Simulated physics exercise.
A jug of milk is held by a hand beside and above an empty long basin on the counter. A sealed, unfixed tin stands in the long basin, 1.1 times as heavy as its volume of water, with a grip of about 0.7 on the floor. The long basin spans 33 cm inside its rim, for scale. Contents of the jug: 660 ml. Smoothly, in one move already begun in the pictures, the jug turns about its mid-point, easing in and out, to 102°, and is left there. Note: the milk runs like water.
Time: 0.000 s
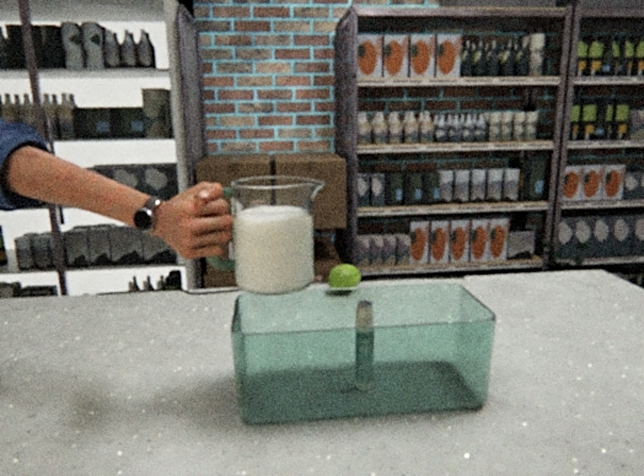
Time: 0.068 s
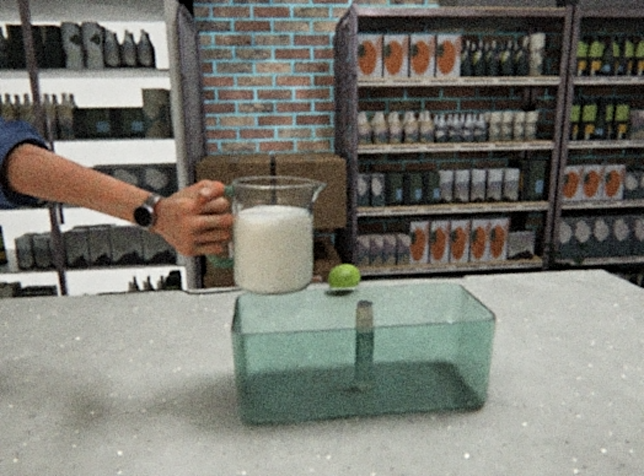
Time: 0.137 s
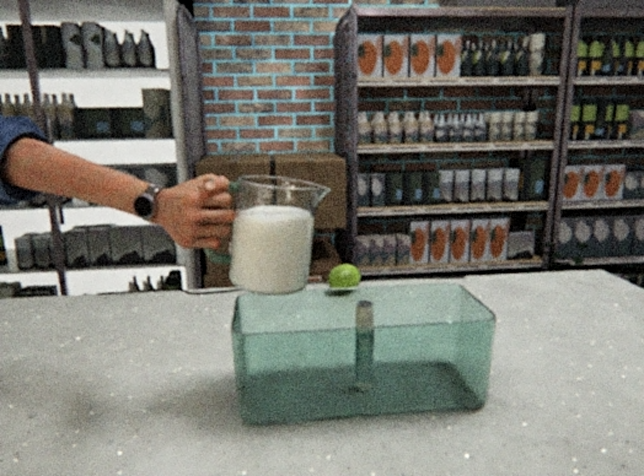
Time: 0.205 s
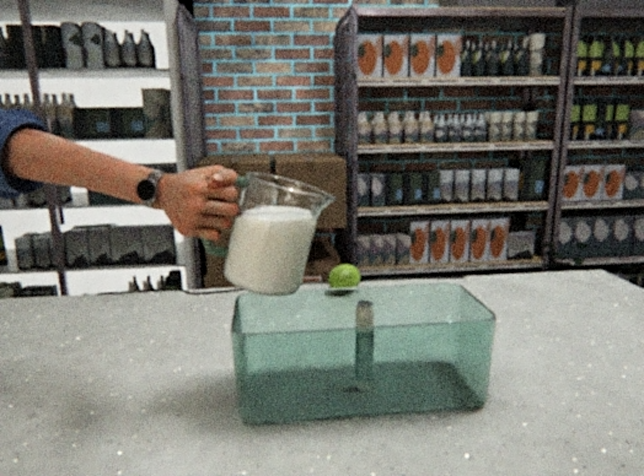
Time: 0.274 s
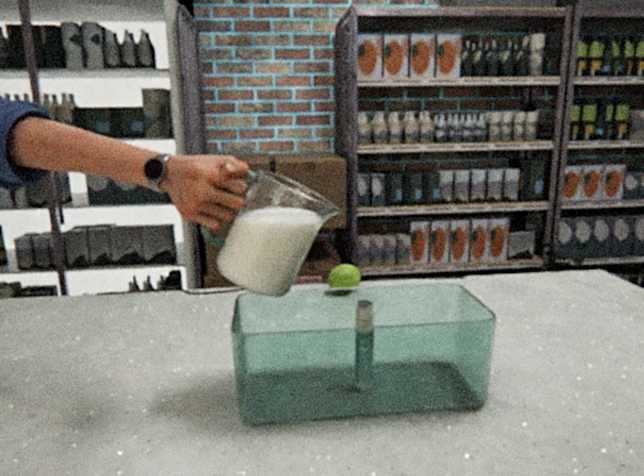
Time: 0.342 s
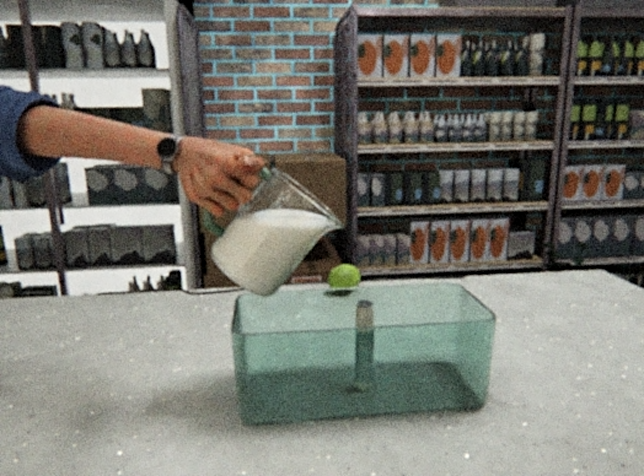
In the video, a hand holds a glass jug of milk above an empty, clear greenish basin on a counter, then tilts the jug steadily to the right, the milk shifting toward its spout while the basin stays still.
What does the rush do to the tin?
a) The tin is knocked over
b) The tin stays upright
The tin is knocked over.
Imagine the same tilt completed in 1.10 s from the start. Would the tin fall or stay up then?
Then the tin tumbles.
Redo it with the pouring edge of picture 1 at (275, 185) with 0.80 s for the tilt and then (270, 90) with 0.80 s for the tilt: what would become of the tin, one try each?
Try 1: Still standing; try 2: Tipped over.
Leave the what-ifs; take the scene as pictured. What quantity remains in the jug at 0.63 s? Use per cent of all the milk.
72 %.
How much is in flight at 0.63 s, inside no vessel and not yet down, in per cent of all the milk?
About 18 per cent.
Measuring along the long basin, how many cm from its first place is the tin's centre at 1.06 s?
Roughly 8 cm.
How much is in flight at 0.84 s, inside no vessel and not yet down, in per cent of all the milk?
I'd say some 10 per cent is in the air.
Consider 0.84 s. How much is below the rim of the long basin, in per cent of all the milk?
Close to 64 in a hundred.
By 0.63 s the tilt is 91° and 71 per cent is still to pour; the tin stands where it began.
By 0.84 s the tilt is 102° and 25 per cent is still to pour; the tin leans 13°.
By 1.06 s the tilt is 102° and 7 per cent is still to pour; the tin lies on its side.
By 1.30 s the tilt is 102° and 1 per cent is still to pour; the tin lies on its side.
At rest the tin lies on its side.
